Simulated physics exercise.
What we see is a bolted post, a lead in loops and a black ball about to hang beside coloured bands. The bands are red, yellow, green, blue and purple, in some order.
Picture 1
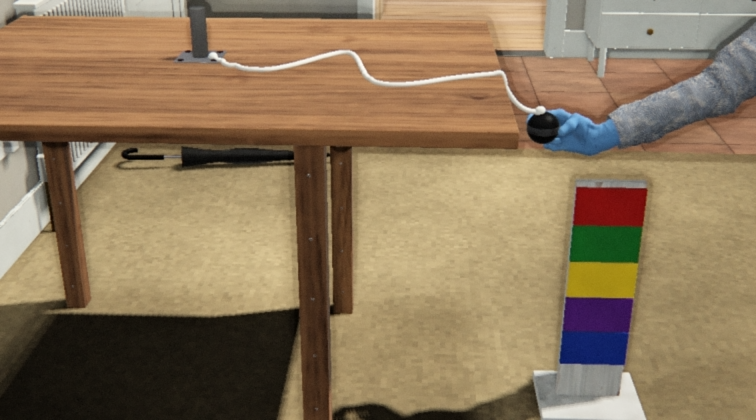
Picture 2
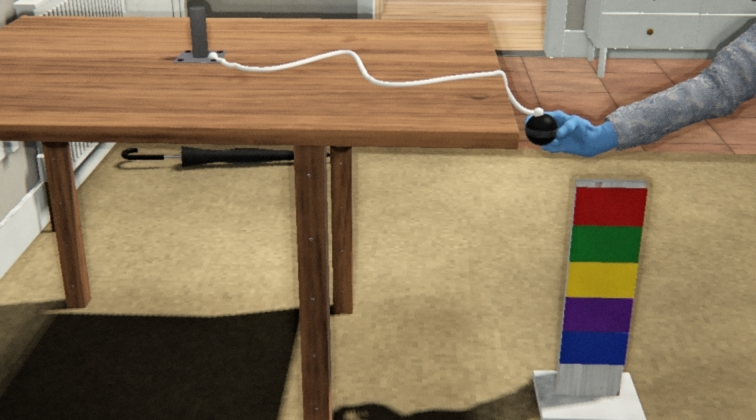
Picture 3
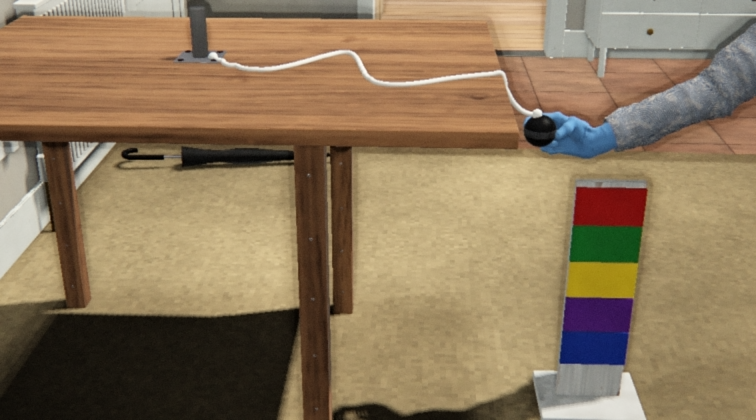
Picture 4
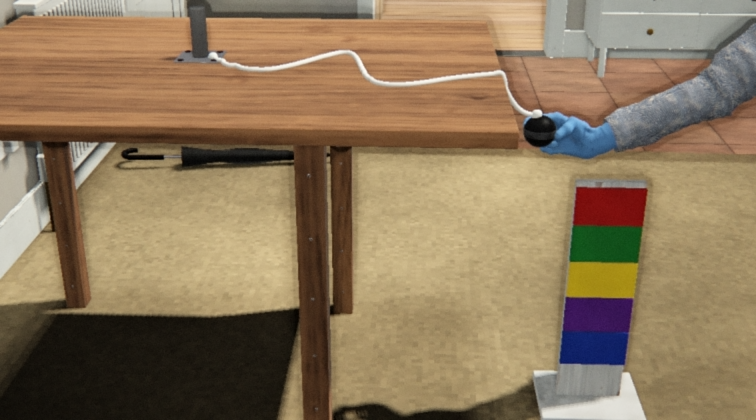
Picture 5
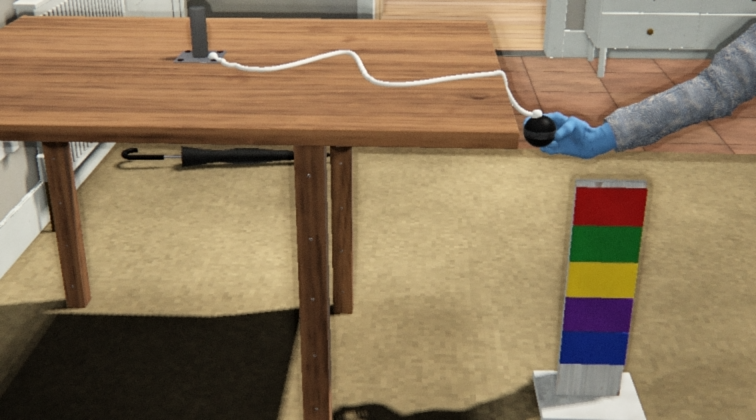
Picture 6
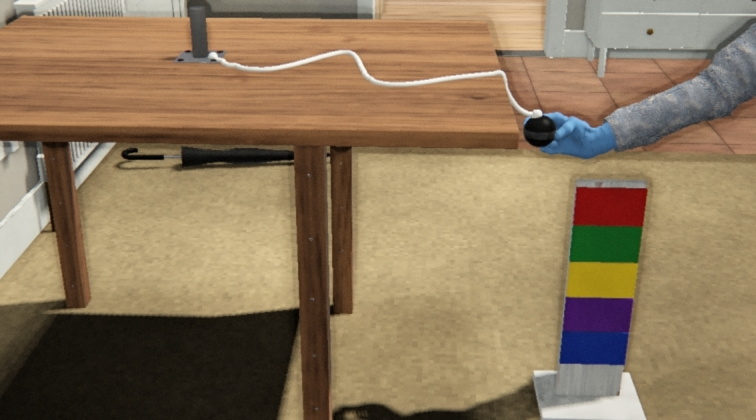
At a wooden table's edge, a blue-gloved hand holding a black ball on a slack white cord, barely moving beside coloured bands.
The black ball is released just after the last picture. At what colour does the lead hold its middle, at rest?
Its centre hangs level with the yellow band.
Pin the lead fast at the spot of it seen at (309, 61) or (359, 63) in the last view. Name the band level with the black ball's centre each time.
Taking them in turn: Green; red.
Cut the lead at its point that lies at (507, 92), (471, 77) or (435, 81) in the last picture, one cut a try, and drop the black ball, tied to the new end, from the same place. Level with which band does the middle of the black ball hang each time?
Try by try: Green; red; none, it hangs higher.
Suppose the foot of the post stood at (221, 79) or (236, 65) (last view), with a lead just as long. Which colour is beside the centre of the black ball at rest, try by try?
In that order: Purple; purple.
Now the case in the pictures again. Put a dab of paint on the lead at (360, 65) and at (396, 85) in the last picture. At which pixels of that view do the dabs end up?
The first at (448, 67), the second at (500, 102).
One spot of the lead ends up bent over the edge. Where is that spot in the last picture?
It lies at about (373, 81).
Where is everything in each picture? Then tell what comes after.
Black ball (543, 128); red (610, 208); green (606, 245); yellow (602, 281); purple (598, 316); blue (594, 349), in the first picture.
Black ball (542, 129); lead through (230, 66) (305, 62) (358, 60) (382, 84) (469, 77), in the second picture.
Black ball (540, 131), in the third picture.
Black ball (540, 131); lead through (230, 66) (305, 62) (358, 60) (382, 84) (469, 77), in the fourth picture.
Black ball (540, 131), in the fifth picture.
Black ball (540, 131); lead through (230, 66) (305, 62) (358, 60) (382, 84) (469, 77), in the sixth picture.
Soon after, ball near (511, 267); level with yellow.
After that, ball near (480, 268); level with yellow.
In the end, ball near (490, 271); level with yellow. Its middle rests at the yellow band.
